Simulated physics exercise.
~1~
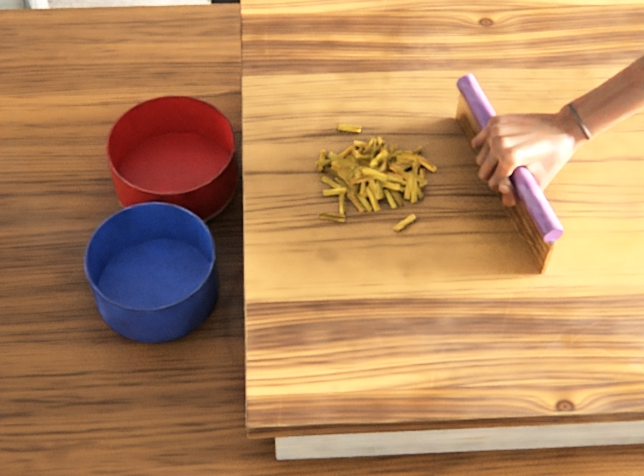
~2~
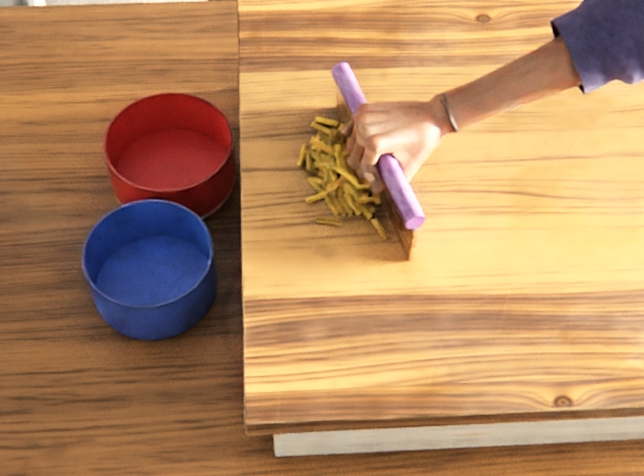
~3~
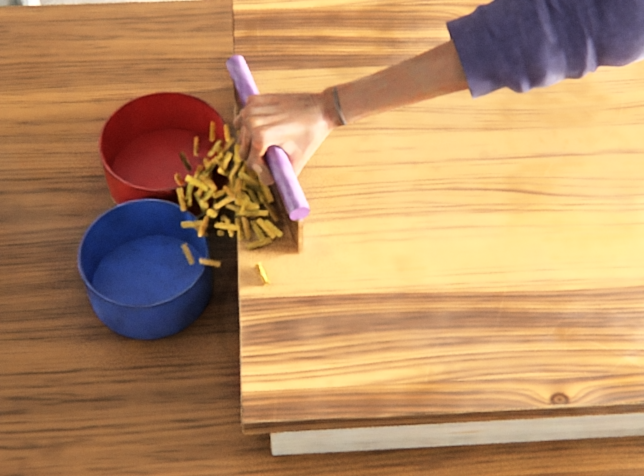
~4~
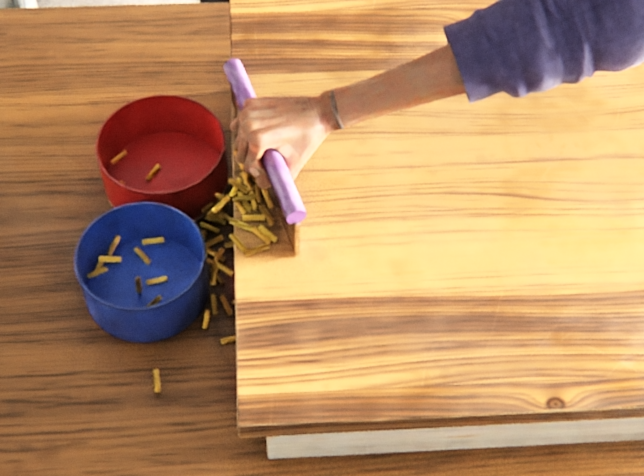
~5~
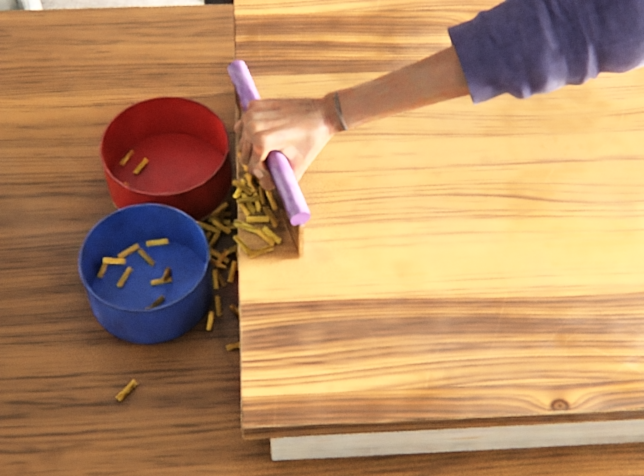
On a raised wooden board beside a red pot and a blue pot, a small pile of short yellow pasta pieces lies to the left of a scraper with a purple handle. A hand grips the handle and slides the scraper left, gathering the pieces against its blade. It pushes them up to the board's left edge and stops there as many spill over. A few land in the blue pot and fewer in the red one, while most of the fallen pieces miss both. Some pasta stays on the board against the blade, still held in place.
